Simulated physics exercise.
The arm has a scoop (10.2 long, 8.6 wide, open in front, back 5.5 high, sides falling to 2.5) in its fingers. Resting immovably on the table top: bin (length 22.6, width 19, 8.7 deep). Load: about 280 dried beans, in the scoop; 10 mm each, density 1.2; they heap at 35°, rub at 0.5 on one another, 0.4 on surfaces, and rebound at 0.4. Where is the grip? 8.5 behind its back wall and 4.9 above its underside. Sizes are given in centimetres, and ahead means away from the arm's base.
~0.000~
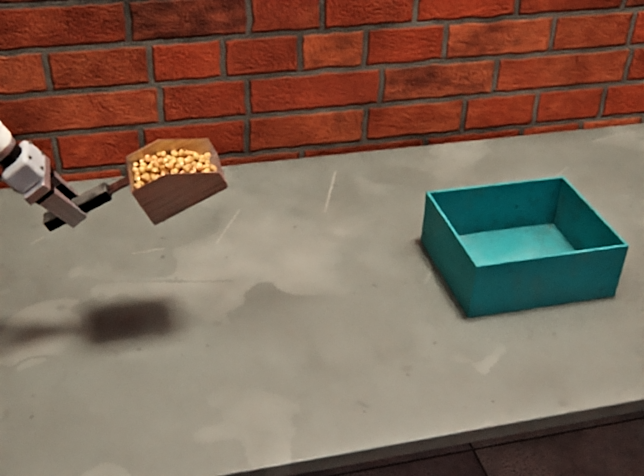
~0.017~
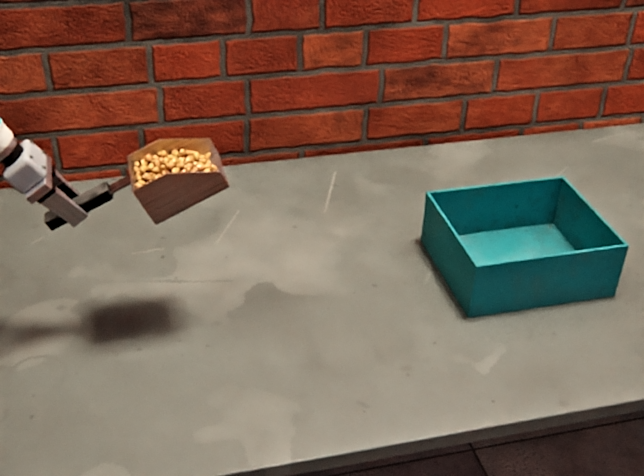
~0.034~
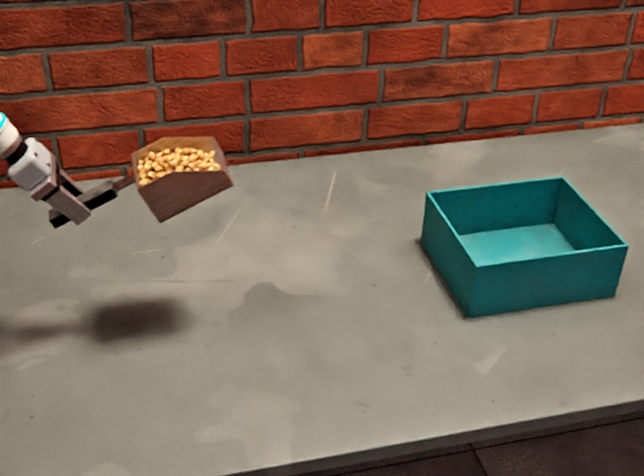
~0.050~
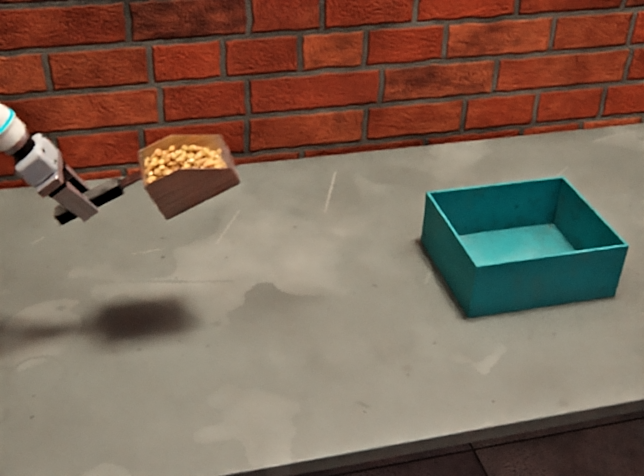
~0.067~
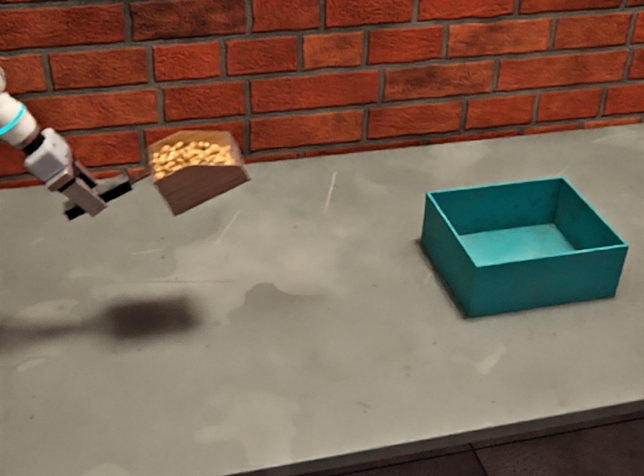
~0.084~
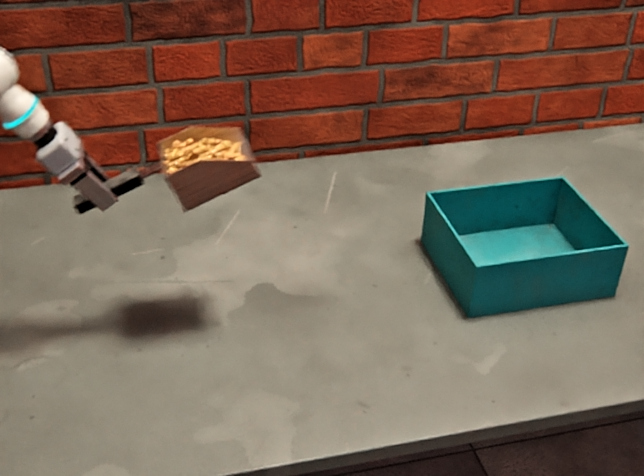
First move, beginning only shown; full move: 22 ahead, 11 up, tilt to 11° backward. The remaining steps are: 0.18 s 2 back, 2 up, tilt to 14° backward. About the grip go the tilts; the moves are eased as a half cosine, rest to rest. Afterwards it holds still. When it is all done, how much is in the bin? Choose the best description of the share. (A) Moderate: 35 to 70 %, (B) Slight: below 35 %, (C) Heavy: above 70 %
Option B: Slight: Below 35 %.
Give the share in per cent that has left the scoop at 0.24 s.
Near 0 in a hundred parts have gone so far.
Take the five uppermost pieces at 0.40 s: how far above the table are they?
Those pieces are near 34 cm up.
By 0.24 s, tilted 12° backward, highest piece 31 above the table; 280 on the scoop.
By 0.40 s, tilted 13° backward, highest piece 34 above the table; 180 on the scoop, 100 in flight or on a rim.
By 0.68 s, tilted 14° backward, highest piece 34 above the table; 166 on the scoop, 55 in the bin, 45 on the table or floor, 14 in flight or on a rim.
By 1.73 s, tilted 14° backward, highest piece 34 above the table; 166 on the scoop, 59 on the table or floor, 55 in the bin.
Final count, 166 on the scoop, 59 on the table or floor, 55 in the bin. That is 20 % in the bin.
